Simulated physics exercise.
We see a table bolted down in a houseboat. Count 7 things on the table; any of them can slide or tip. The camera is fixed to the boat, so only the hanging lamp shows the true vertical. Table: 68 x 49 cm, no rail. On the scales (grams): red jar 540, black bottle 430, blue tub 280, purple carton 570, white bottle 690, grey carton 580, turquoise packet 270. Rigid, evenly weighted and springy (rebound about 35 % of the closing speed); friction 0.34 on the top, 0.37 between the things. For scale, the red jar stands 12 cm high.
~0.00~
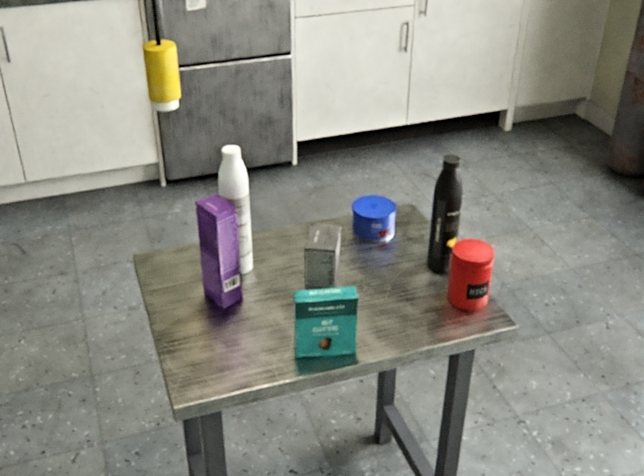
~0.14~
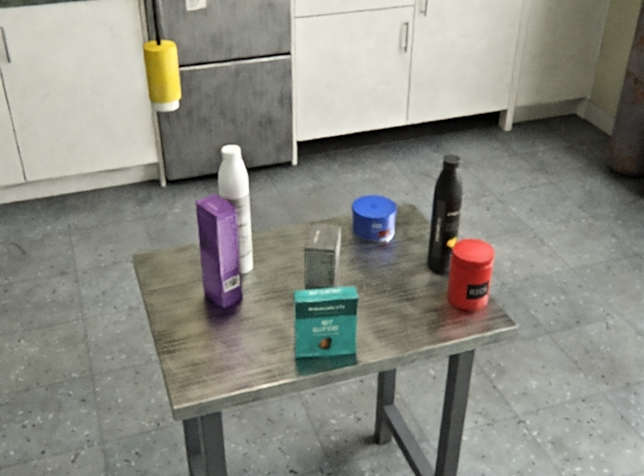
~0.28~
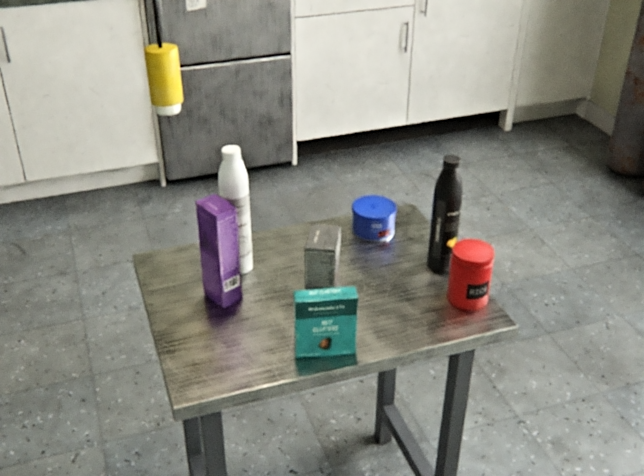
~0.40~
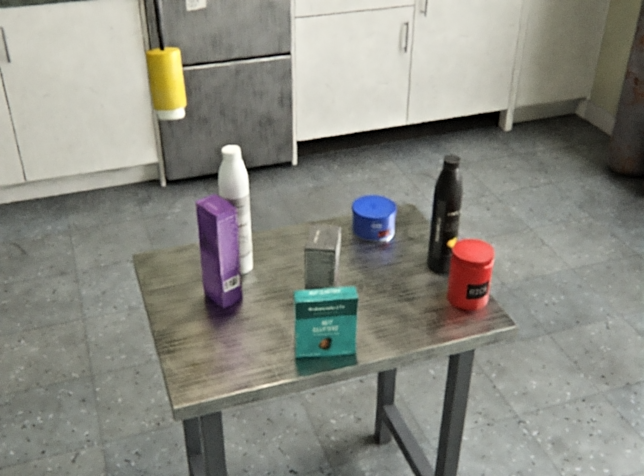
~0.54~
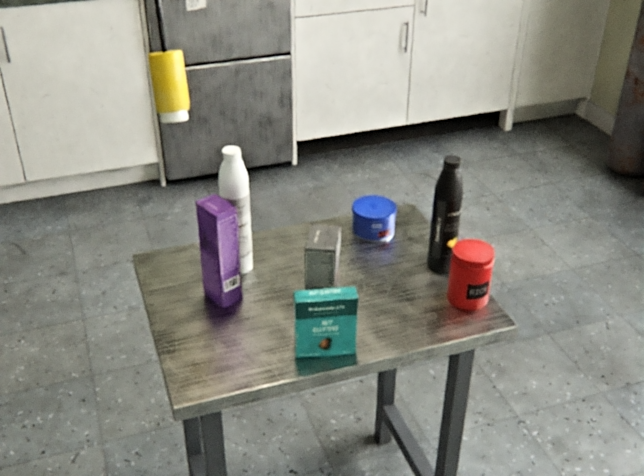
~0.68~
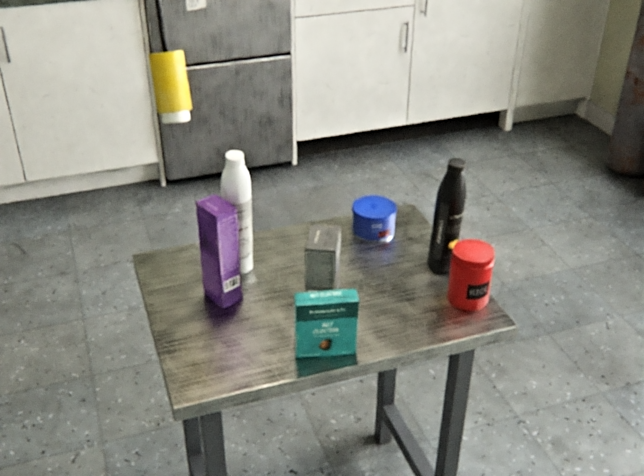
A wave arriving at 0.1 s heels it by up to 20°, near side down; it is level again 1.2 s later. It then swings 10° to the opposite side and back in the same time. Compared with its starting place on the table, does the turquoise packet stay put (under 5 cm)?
The turquoise packet gets shifted.
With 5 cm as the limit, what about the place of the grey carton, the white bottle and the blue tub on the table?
The grey carton holds its spot; the white bottle ends elsewhere; the blue tub keeps its place.
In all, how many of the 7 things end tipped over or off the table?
That comes to 4.
After 1.08 s, heel 6°, near side down; turquoise packet now off the table; white bottle on its side; black bottle 40° off its base.
After 1.68 s, heel 7°, far side down; black bottle now off the table; purple carton on its side; white bottle on its side.
After 2.18 s, heel 6°, far side down; purple carton now off the table; white bottle on its side; red jar moved 7 cm.
In the end (3.0 s), off the table, black bottle, purple carton and turquoise packet; toppled on the table, white bottle; not toppled but over 5 cm from the start, red jar; the other 2 under 5 cm from the start.
